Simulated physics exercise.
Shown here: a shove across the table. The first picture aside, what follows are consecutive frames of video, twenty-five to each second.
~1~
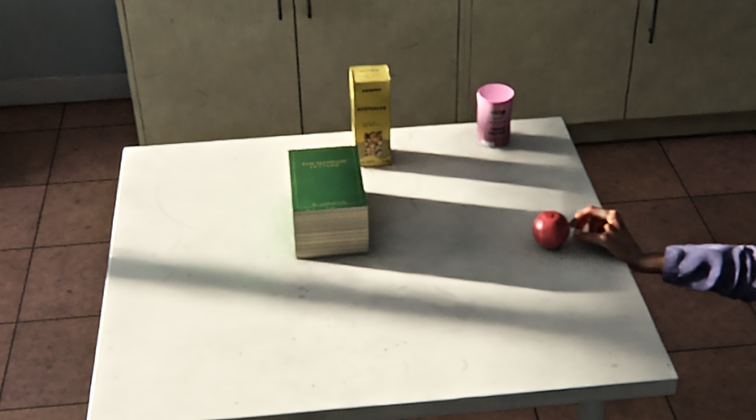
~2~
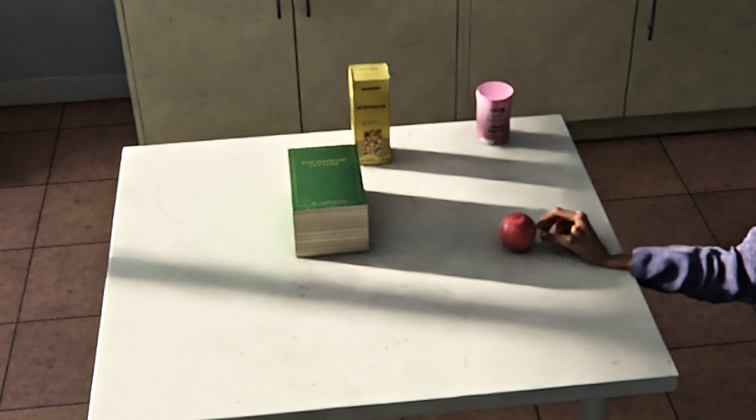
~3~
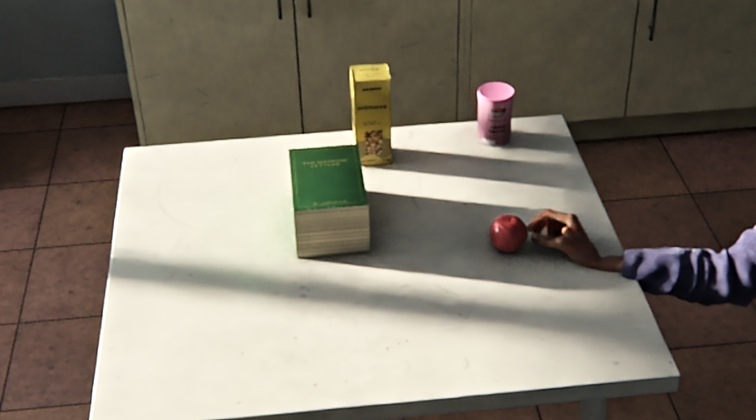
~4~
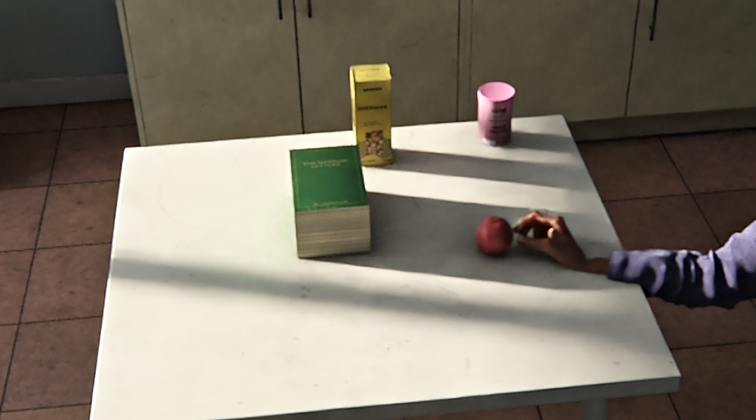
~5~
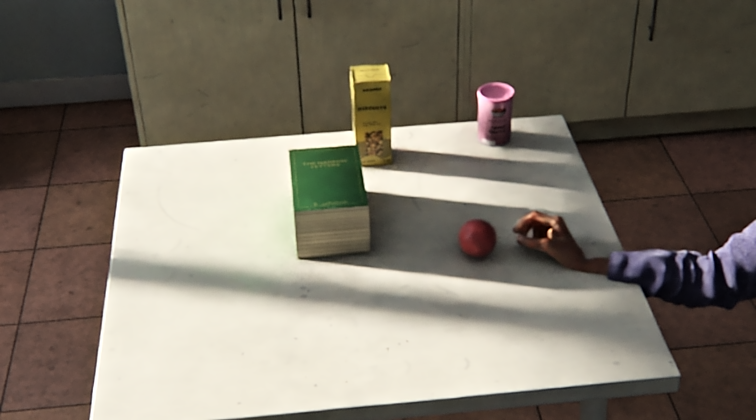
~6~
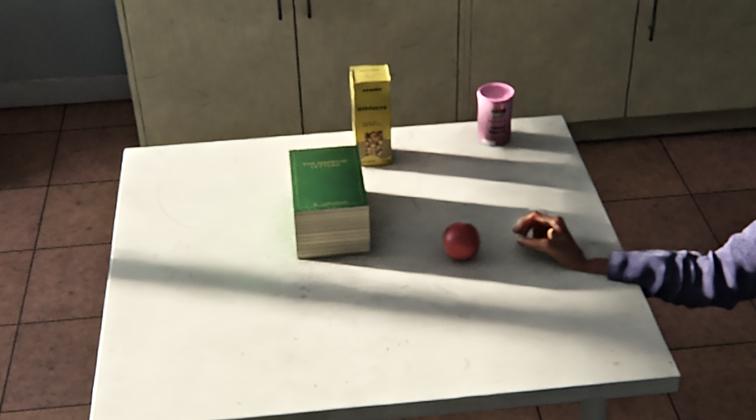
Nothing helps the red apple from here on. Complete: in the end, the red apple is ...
... off the table.
Then, 0.30 s after the last picture, red apple rolled well along near (344, 256).
Then, 0.90 s after the last picture, red apple rolled well along near (141, 284).
Then, 1.40 s after the last picture, red apple now off the table.
By the end, off the table, red apple.
